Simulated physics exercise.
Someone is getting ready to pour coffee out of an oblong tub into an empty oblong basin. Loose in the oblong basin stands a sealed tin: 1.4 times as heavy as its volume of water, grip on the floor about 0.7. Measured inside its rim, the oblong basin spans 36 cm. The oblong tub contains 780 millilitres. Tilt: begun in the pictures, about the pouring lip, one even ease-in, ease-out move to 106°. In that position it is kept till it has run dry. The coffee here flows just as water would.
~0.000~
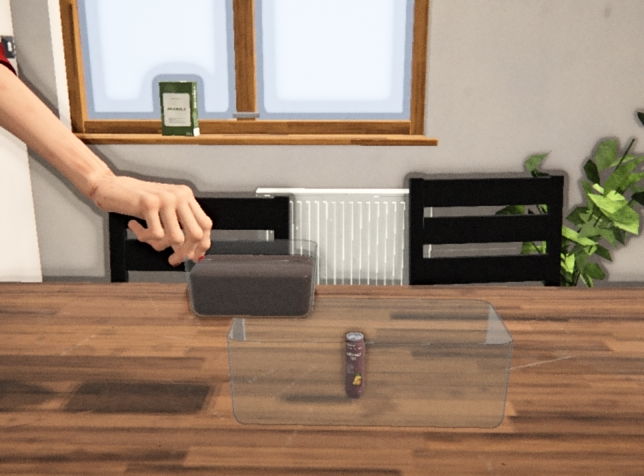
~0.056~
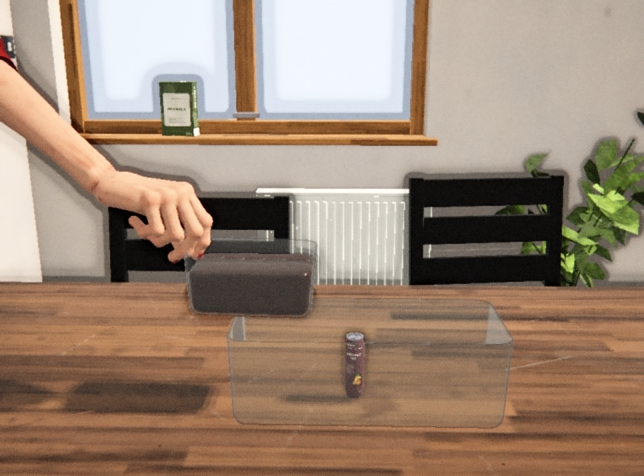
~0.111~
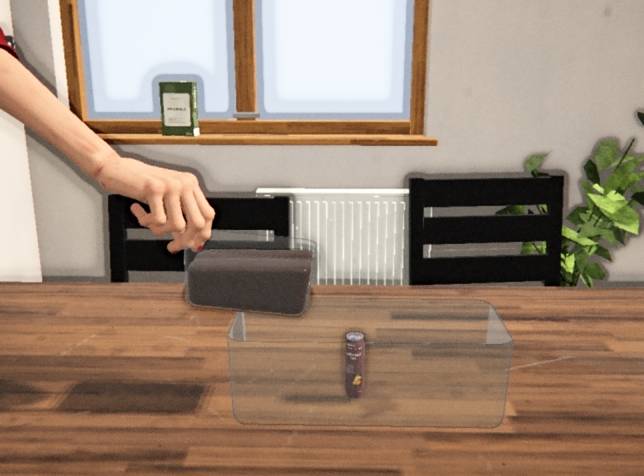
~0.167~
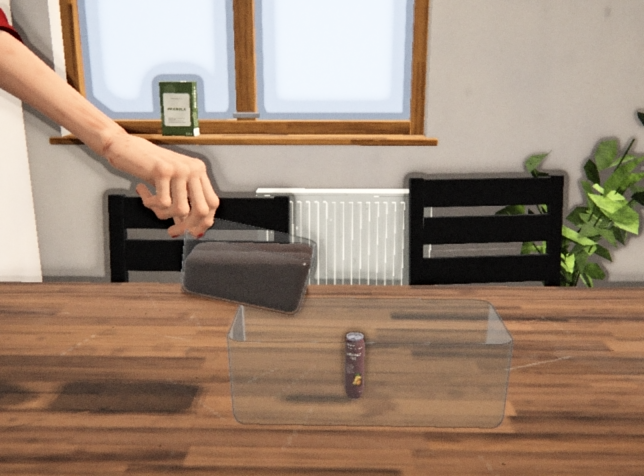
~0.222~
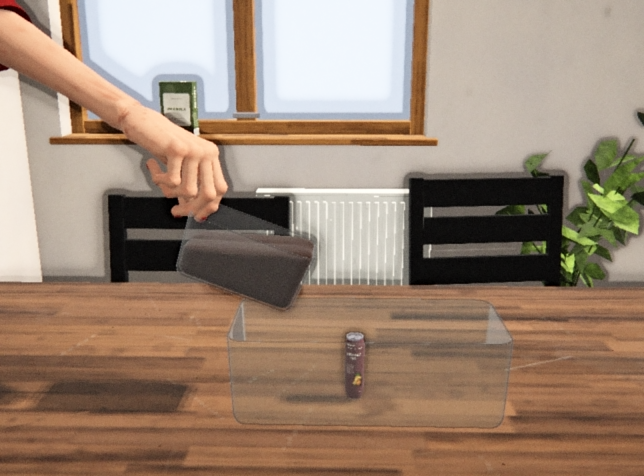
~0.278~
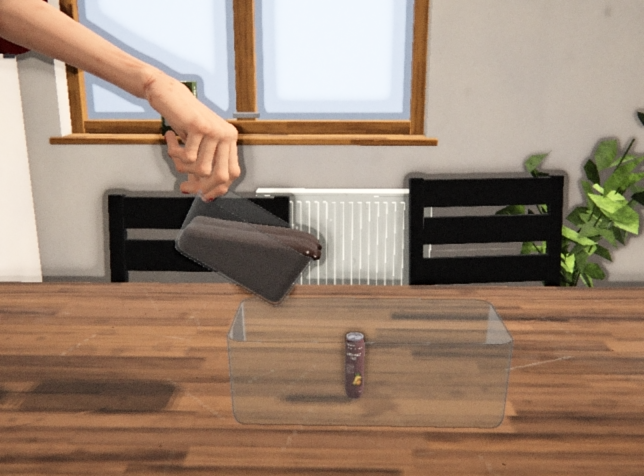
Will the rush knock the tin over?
It overturns.
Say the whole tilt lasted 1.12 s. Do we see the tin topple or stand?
In that case the tin stays vertical.
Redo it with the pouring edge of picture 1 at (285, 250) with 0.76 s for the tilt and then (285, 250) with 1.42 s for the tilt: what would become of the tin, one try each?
Try 1: Still standing; try 2: Still standing.
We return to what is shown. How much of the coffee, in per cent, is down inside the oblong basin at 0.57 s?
Some 20 per cent.
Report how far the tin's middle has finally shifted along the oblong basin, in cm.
6.0 cm.
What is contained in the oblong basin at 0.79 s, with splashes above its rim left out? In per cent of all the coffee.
It works out near 90 per cent.
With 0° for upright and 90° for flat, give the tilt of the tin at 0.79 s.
0°.
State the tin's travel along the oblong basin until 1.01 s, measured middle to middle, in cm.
Estimate: Around 4 cm.
Then, 0.57 s in, the tilt is 91° and 31 per cent is still to pour; the tin stands where it began.
Then, 0.79 s in, the tilt is 106° and 2 per cent is still to pour; the tin stands where it began.
Then, 1.01 s in, the tilt is 106° and 0 per cent is still to pour; the tin leans 49°.
Then, 1.26 s in, the tilt is 106° and 0 per cent is still to pour; the tin lies on its side.
Finally, the tin lies on its side.
